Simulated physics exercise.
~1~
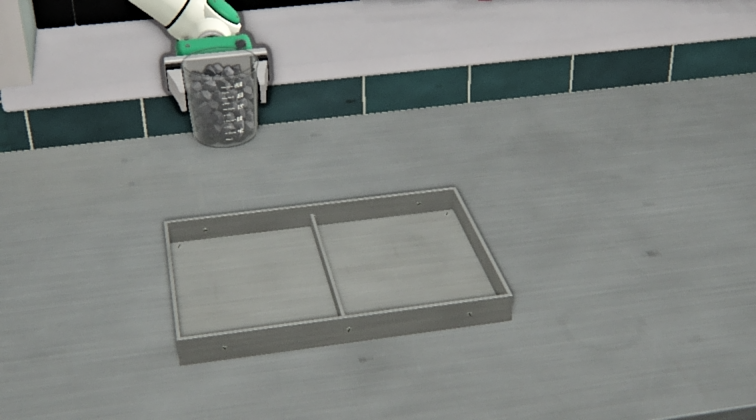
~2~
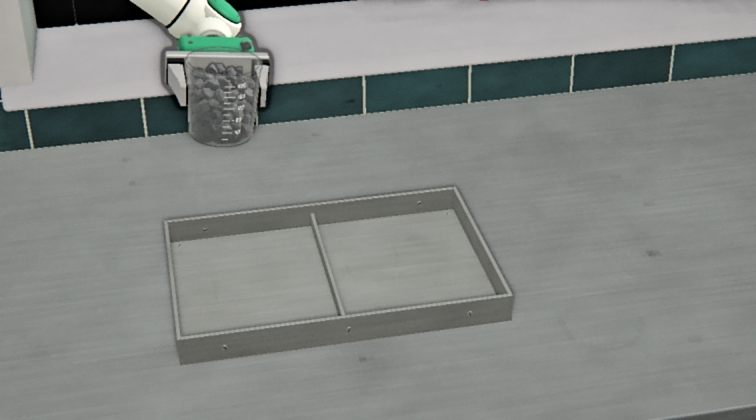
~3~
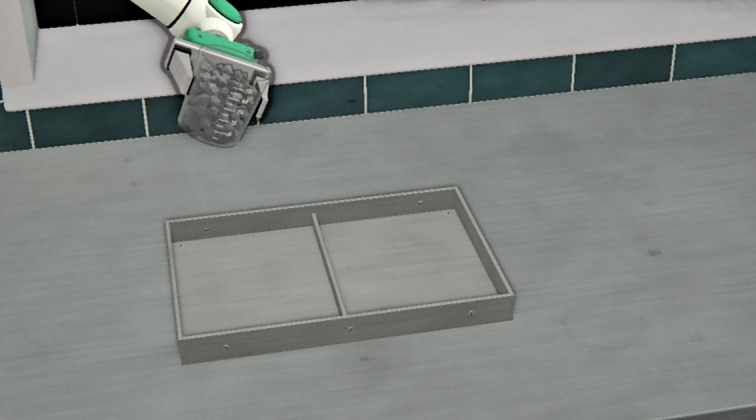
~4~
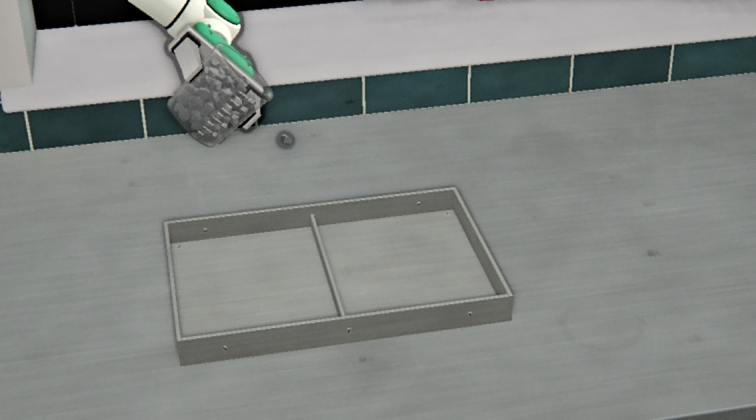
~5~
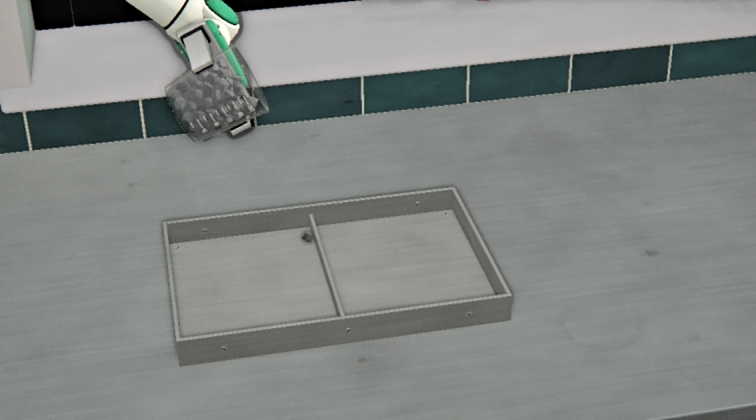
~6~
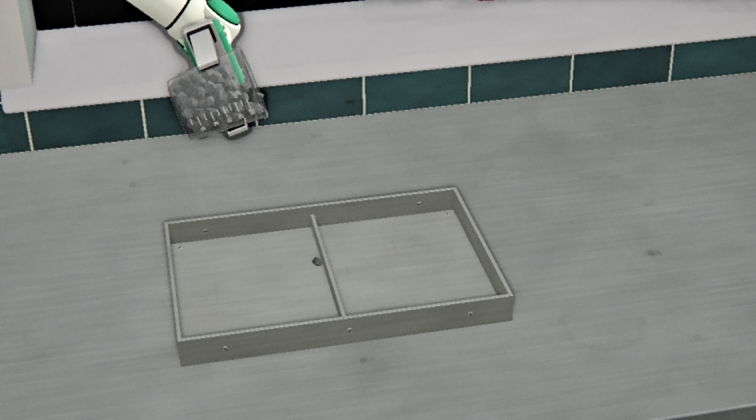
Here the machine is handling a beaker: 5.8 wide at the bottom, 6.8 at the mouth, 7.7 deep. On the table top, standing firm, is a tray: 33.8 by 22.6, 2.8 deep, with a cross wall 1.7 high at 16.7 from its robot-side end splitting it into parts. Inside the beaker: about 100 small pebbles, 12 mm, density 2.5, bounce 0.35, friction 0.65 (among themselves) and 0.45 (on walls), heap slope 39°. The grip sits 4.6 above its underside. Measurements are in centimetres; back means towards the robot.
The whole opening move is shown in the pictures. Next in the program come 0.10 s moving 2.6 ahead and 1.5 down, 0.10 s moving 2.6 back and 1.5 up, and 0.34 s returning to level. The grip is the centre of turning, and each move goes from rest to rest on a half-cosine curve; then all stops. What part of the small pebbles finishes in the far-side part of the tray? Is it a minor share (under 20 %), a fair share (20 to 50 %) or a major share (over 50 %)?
It is a minor share.
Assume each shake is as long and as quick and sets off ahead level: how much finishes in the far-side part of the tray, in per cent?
About 15 per cent.
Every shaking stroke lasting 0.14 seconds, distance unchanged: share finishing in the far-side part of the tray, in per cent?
The share would be near 0 %.
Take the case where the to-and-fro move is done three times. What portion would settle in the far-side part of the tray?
That would give close to 10 percent.
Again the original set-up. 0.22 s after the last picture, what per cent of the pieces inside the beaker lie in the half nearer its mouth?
Share in the mouth half: About 45 %.
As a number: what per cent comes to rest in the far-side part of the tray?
5 per cent, more or less.
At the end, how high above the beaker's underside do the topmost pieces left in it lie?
Roughly 8.0 centimetres.
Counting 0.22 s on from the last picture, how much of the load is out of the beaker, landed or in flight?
10 %.
Then, 0.22 s later, tilted 73° forward, highest piece 26 above the table; 95 in the beaker, 1 in the robot-side part, 7 in flight or on a rim.
Then, 0.43 s later, tilted 17° forward, highest piece 26 above the table; 94 in the beaker, 6 in the far-side part, 3 in the robot-side part.
Then, 0.74 s later, level, highest piece 27 above the table; 94 in the beaker, 6 in the far-side part, 3 in the robot-side part.
Then, 1.79 s later, level, highest piece 27 above the table; 94 in the beaker, 6 in the far-side part, 3 in the robot-side part.
At rest, 94 in the beaker, 6 in the far-side part, 3 in the robot-side part. That is 6 % in the far-side part of the tray.
